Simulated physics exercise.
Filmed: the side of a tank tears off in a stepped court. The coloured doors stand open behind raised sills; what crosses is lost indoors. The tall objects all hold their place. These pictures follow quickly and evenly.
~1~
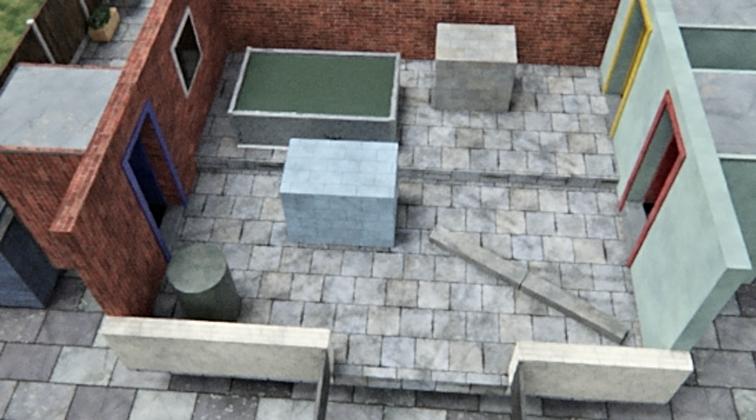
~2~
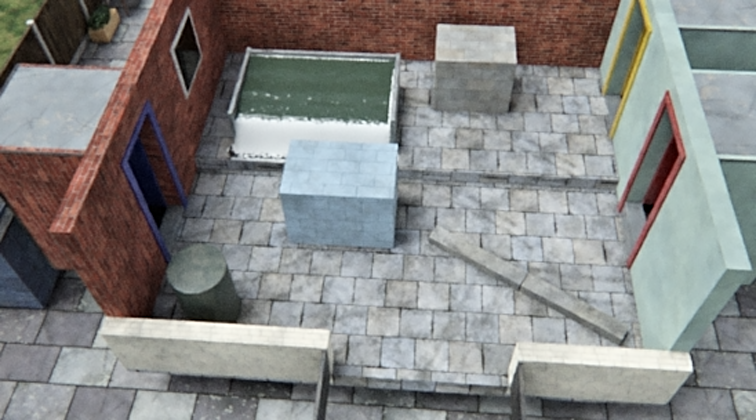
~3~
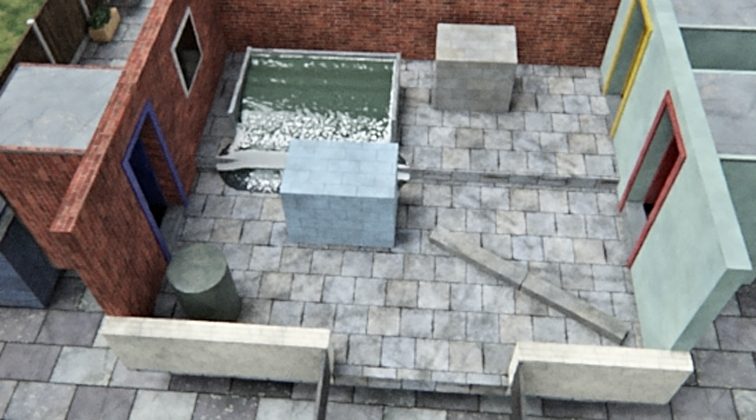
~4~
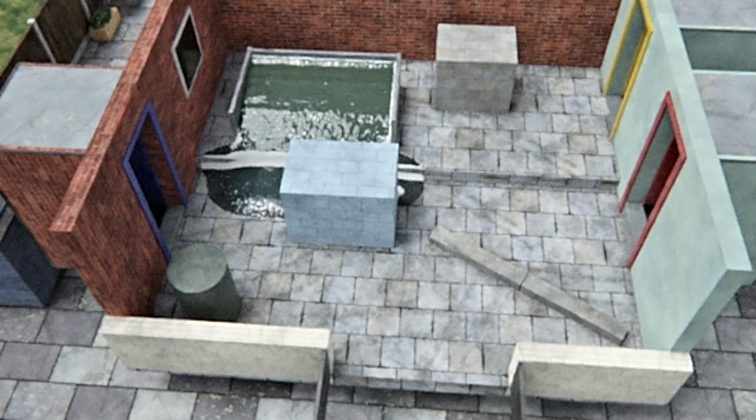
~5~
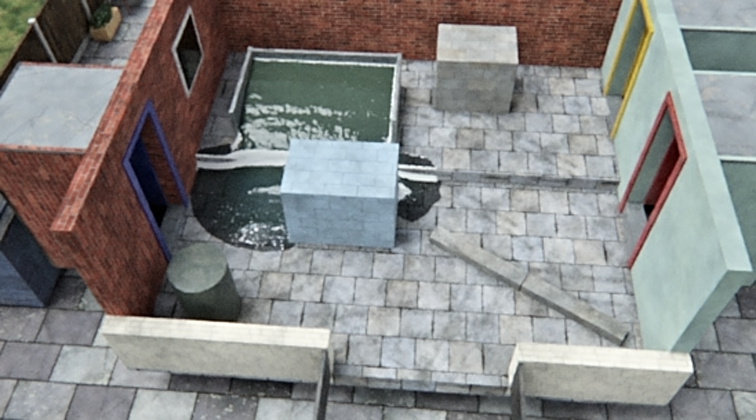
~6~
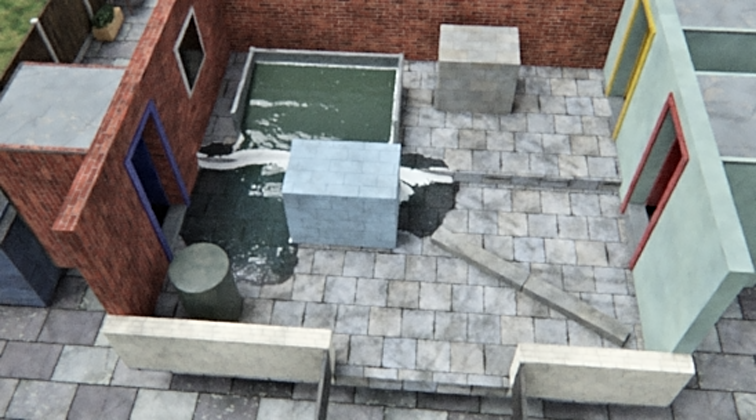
The footage shows a walled, stepped court where the near side of a tank of green water gives way, and water pours over the step, spreading around both sides of a pale blue block and towards a dark cylinder.
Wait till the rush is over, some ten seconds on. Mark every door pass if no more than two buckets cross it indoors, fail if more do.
Marks: Blue door fail, yellow door pass, red door pass.
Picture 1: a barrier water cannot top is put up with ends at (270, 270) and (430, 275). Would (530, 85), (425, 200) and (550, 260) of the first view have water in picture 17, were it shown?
Listed order: Spared, swamped, swamped.
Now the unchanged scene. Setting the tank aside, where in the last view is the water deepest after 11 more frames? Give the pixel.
My estimate is about (145, 343).
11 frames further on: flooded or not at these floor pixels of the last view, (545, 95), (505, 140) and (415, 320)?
First spot not wet, second not wet, third soaked.
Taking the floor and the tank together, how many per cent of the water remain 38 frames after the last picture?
It comes to roughly 86 per cent.
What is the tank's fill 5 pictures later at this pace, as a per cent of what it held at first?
Close to 36 in a hundred.
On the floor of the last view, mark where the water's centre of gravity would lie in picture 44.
Roughly (413, 258).
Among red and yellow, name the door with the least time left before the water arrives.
First comes the door marked red.
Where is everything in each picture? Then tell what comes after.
The first frame shows the tank at (318, 87) is whole and still.
In the second frame, the front is at (232, 148), out from the gap at (314, 139).
In the third frame, water pours out at (314, 139) and has run to (222, 158).
In the fourth frame, water pours out at (315, 140) and has run to (209, 172).
In the fifth frame, water pours out at (315, 140) and has run to (200, 213).
In the sixth frame, the front is at (237, 276), out from the gap at (317, 141).
A moment on, water covers 30 % of the floor; the blue door wet at the sill, nothing in, the yellow door not reached, the red door not reached.
Next, water covers 45 % of the floor; the blue door over two buckets in, the yellow door not reached, the red door wet at the sill, nothing in.
Then, water covers 60 % of the floor; the blue door far over two buckets in, the yellow door not reached, the red door wet at the sill, nothing in.
Later, water covers 60 % of the floor; the blue door far over two buckets in, the yellow door not reached, the red door wet at the sill, nothing in.
In the end, water covers 60 % of the floor; the blue door far over two buckets in, the yellow door not reached, the red door wet at the sill, nothing in.
